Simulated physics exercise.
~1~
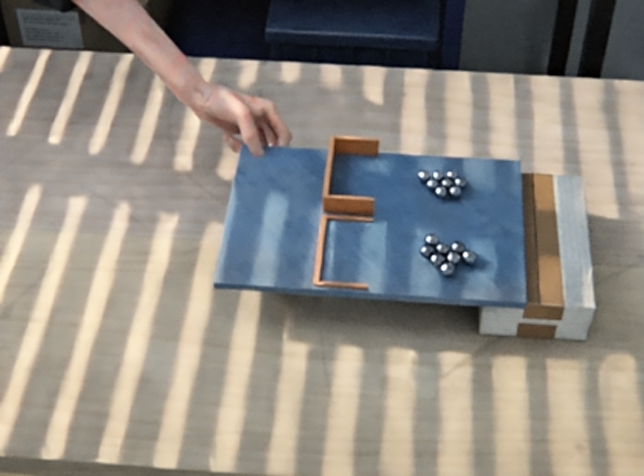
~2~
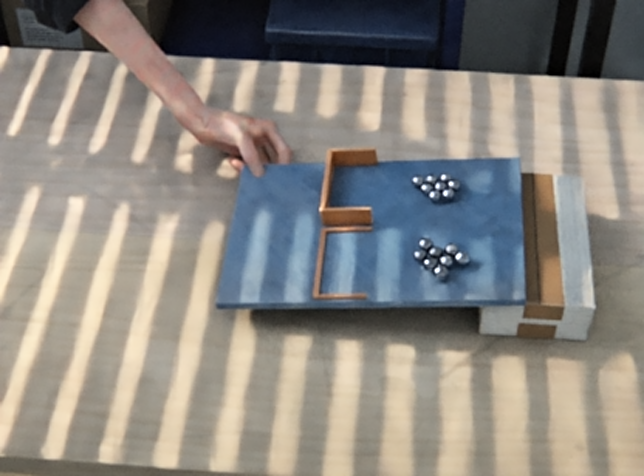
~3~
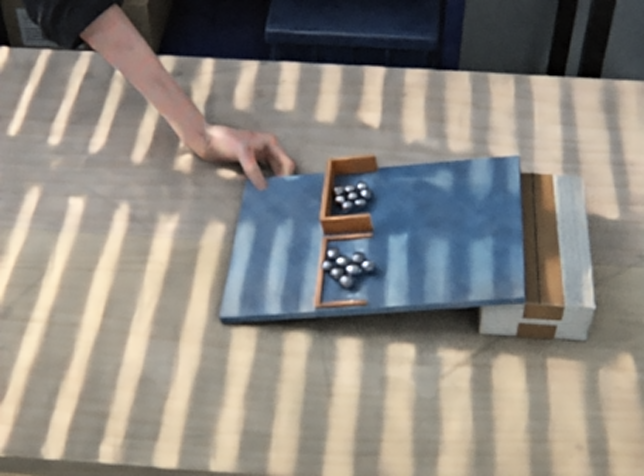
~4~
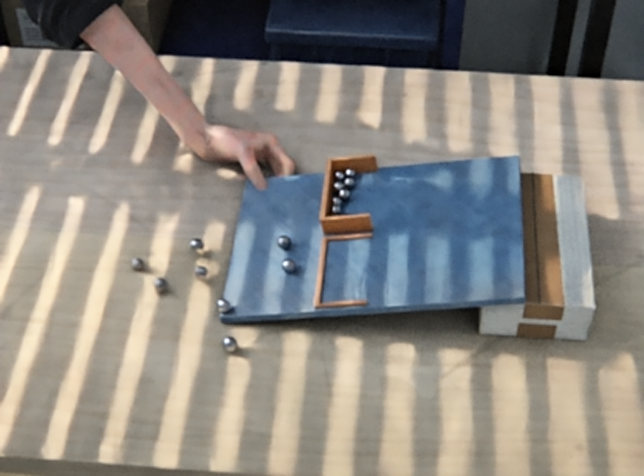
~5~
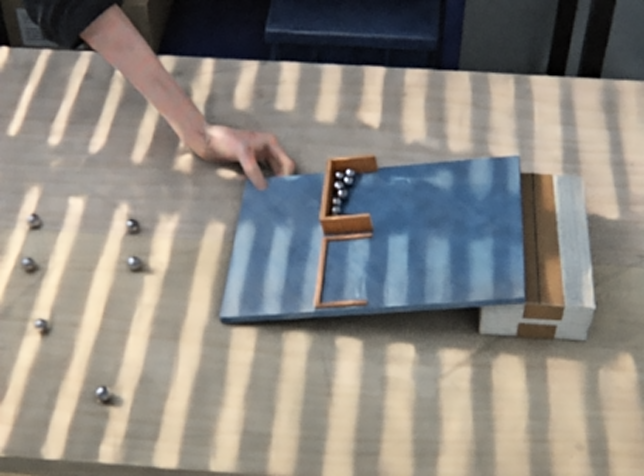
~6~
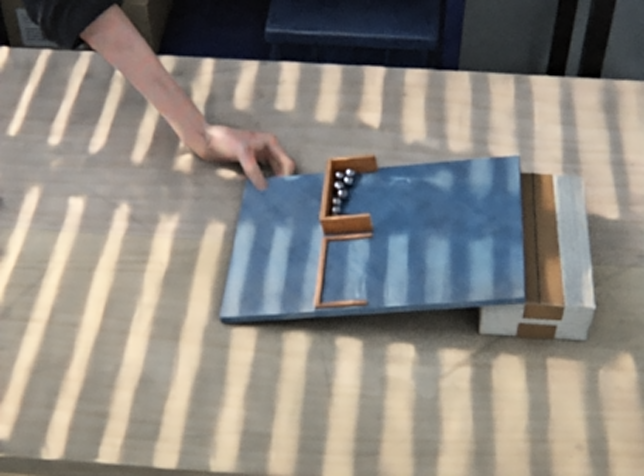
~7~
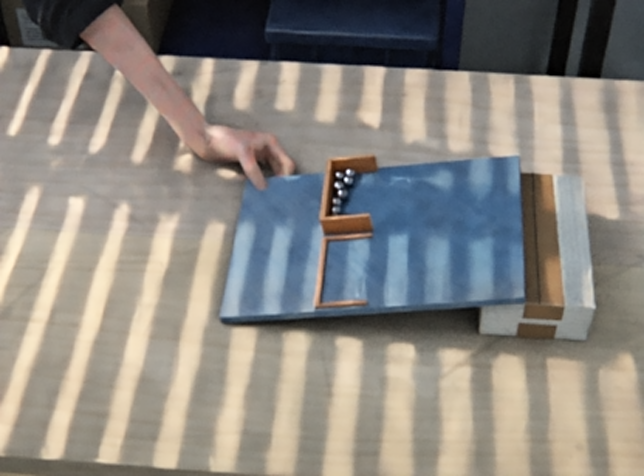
On a striped-lit table, a hand lowers a board; near balls roll away, far ones stay fenced.
